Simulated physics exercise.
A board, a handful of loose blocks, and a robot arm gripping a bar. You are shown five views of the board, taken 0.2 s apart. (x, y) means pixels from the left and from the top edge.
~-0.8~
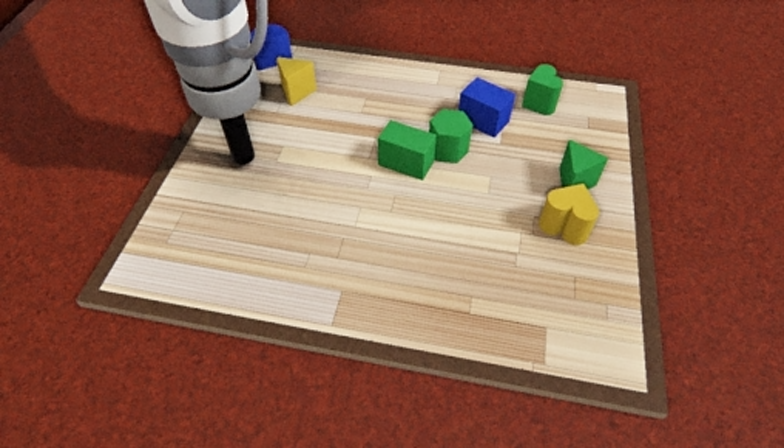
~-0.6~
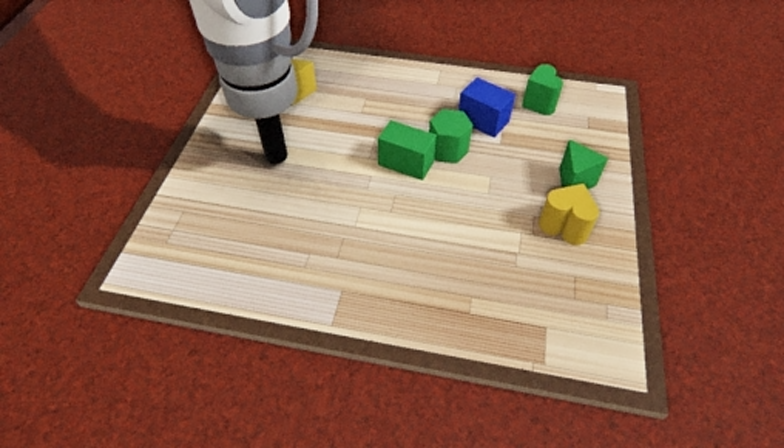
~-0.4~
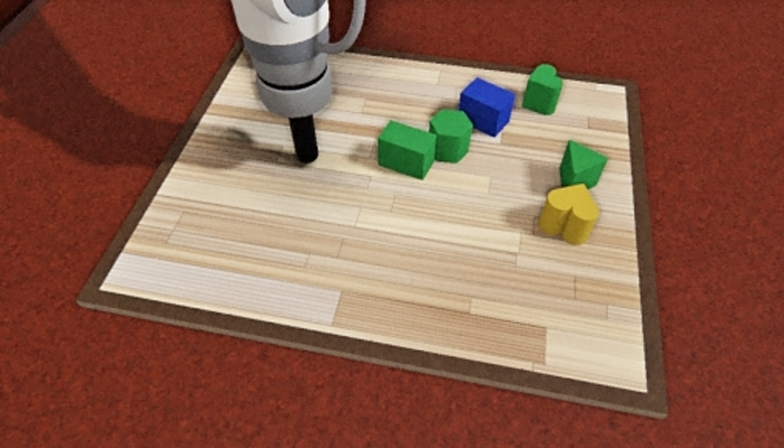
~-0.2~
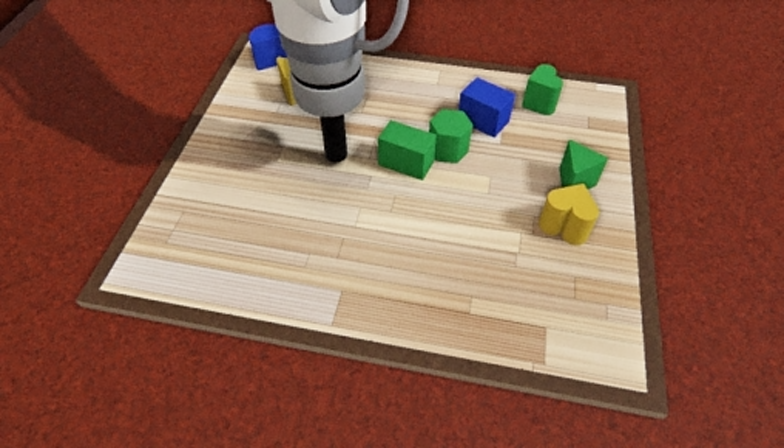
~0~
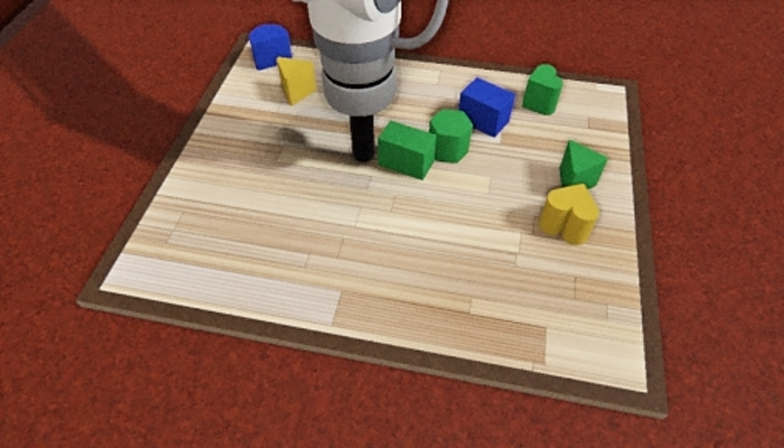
The video shows a robot arm holding a dark bar upright over a wooden board scattered with green, blue and yellow blocks; the arm moves steadily right to beside the green oblong block, while the blocks stay still.
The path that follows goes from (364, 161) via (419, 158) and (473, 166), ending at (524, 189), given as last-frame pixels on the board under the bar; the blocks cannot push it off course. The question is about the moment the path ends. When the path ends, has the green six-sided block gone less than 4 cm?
Yes, I think so.
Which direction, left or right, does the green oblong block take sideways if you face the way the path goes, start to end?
It will end up to the right.
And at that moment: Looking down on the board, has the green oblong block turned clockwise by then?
Short answer: Yes.
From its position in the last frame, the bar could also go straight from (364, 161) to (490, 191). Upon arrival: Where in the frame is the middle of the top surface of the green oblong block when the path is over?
It should be at (523, 146) by then.
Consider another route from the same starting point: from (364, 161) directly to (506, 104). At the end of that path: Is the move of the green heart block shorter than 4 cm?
My answer is yes.
The first path, step by step. One third of the way, bar (419, 152); green oblong block (450, 148), turned 20° clockwise; green six-sided block (457, 120), turned 20° anticlockwise.
Two thirds of the way, bar (474, 160); green oblong block (482, 167), turned 75° clockwise; green six-sided block (477, 116), turned 45° anticlockwise.
At the end, bar (525, 183); green oblong block (488, 174), turned 95° clockwise; green six-sided block (477, 116), turned 45° anticlockwise; yellow heart block unmoved.
